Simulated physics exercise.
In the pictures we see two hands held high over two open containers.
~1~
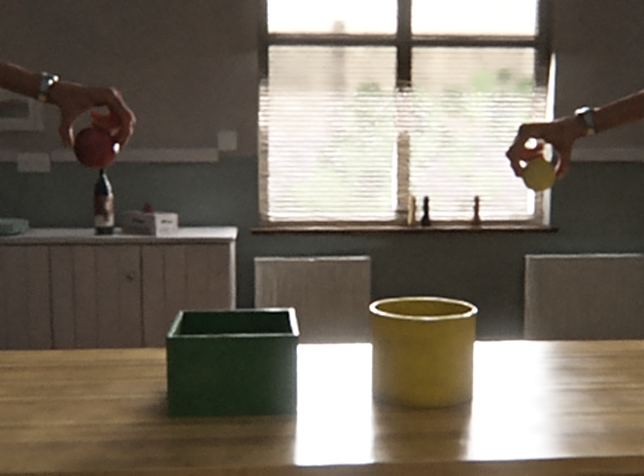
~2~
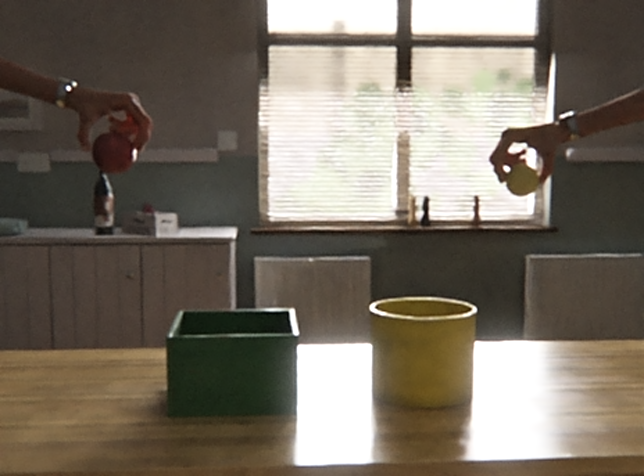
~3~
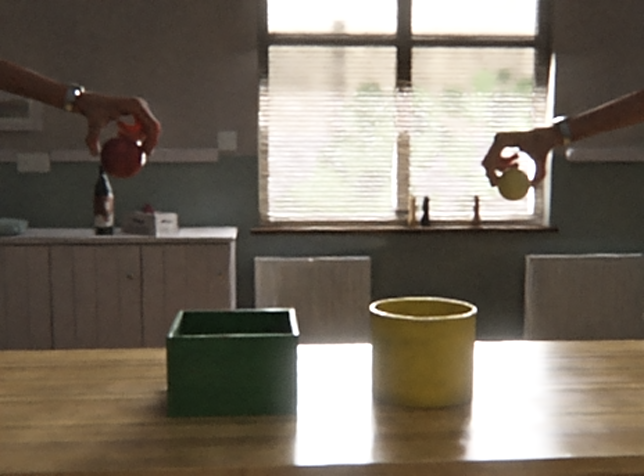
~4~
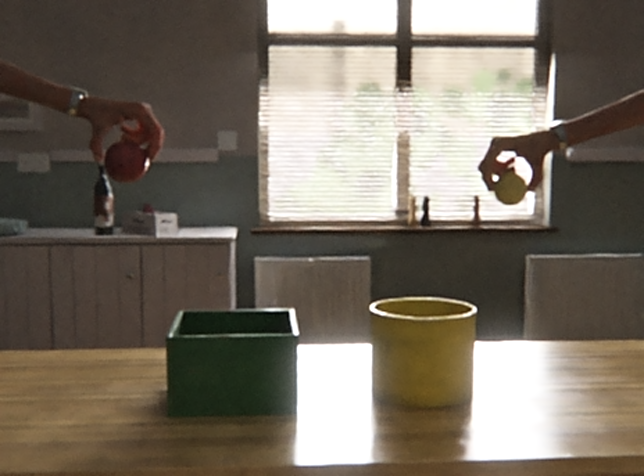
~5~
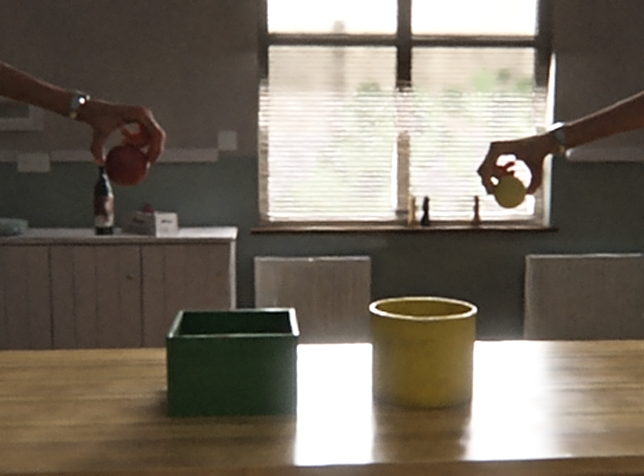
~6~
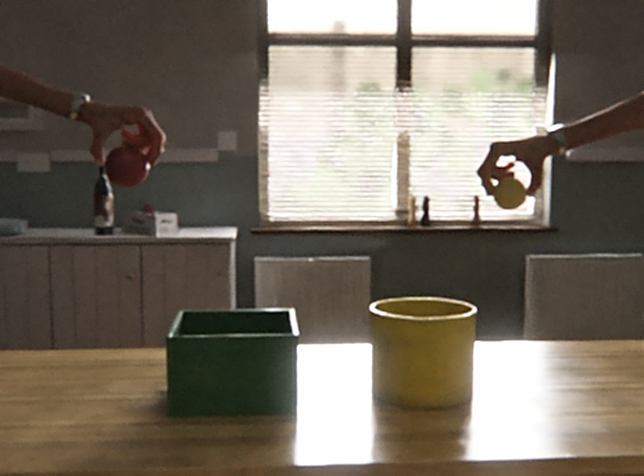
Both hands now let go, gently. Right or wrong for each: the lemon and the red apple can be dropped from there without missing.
Judged: Lemon: Wrong; red apple: Wrong.
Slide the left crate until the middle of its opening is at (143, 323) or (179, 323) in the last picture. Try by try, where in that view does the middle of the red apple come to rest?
About (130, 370), then about (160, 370).
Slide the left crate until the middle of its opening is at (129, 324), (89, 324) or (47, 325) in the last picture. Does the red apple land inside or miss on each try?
Lands in it, lands in it, falls outside.
Then, 0.22 s after the last picture, lemon falling near (507, 279); red apple falling near (129, 255).
At rest, the lemon ends up outside, near (505, 374); the red apple ends up outside, near (132, 378).
